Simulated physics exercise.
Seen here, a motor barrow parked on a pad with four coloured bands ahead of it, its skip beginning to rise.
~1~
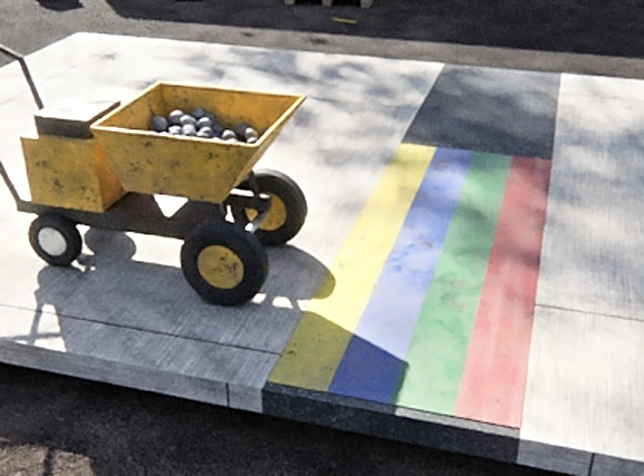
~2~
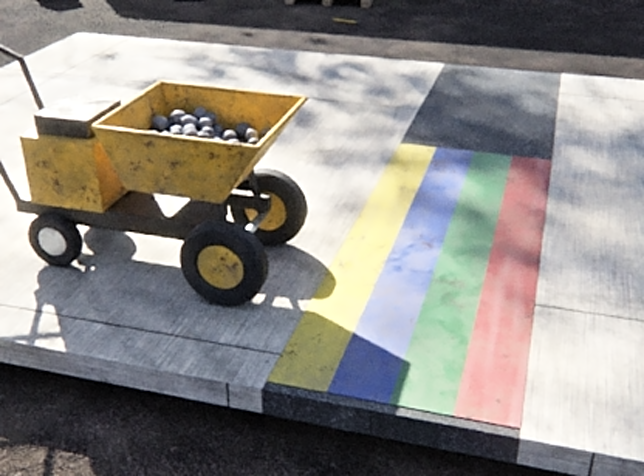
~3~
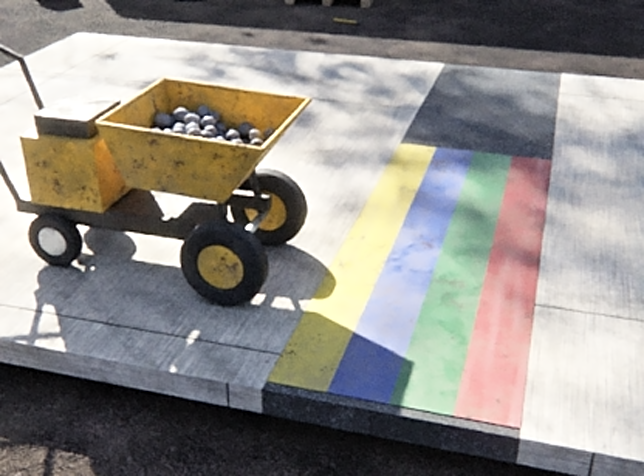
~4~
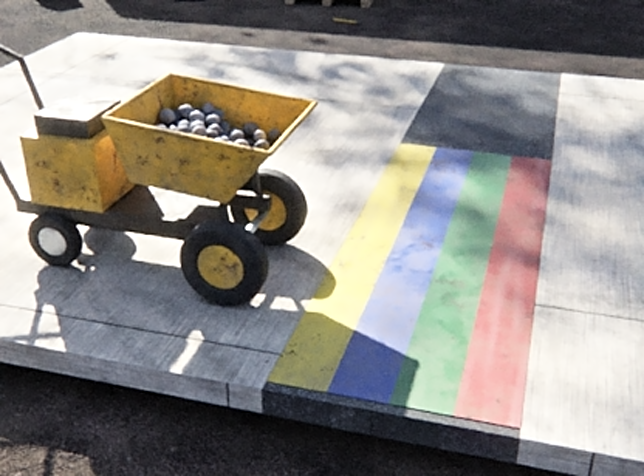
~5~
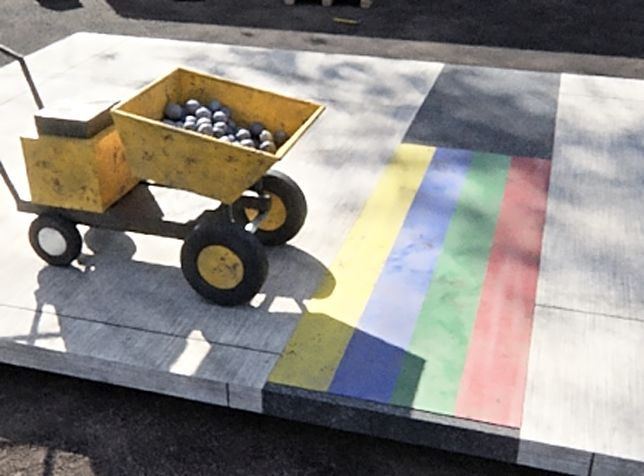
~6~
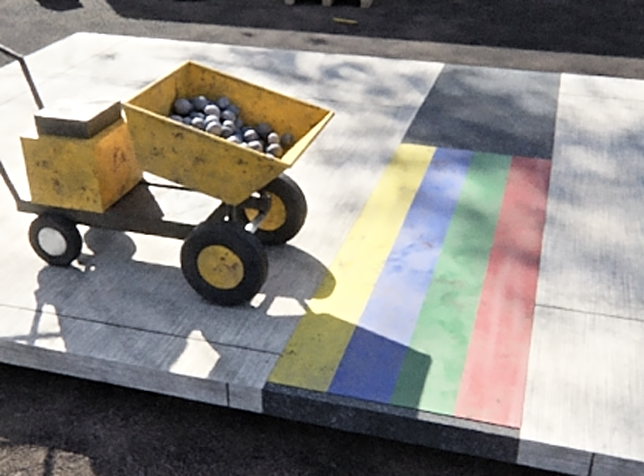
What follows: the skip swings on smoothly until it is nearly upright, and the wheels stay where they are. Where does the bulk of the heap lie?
The blue strip carries the most.
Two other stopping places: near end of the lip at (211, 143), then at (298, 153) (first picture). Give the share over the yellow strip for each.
Near 50 % and 0 %.
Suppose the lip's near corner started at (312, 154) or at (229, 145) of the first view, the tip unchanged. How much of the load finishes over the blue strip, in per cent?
Roughly 10 per cent, and 40 per cent.
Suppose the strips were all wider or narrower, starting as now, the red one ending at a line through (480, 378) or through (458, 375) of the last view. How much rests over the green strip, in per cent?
First some 30, then 40 per cent.
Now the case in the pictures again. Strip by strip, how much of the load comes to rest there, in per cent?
In per cent, yellow strip 10, blue strip 55, green strip 20 and red strip 5.
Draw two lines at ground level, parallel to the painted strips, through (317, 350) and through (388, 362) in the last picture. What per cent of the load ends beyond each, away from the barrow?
About 90 and 40 per cent.
Soon, skip tipped steeply; all in the skip.
A while on, skip tipped steeply; nearly all in the skip; a stray few over the blue strip.
Towards the end, skip tipped right over; about half in the skip; about a third over the blue strip; a small part over the green strip; a stray few over the red strip.
Finally, skip tipped right over; a small part in the skip; a small part over the yellow strip; about half over the blue strip; about a quarter over the green strip; a small part over the red strip.
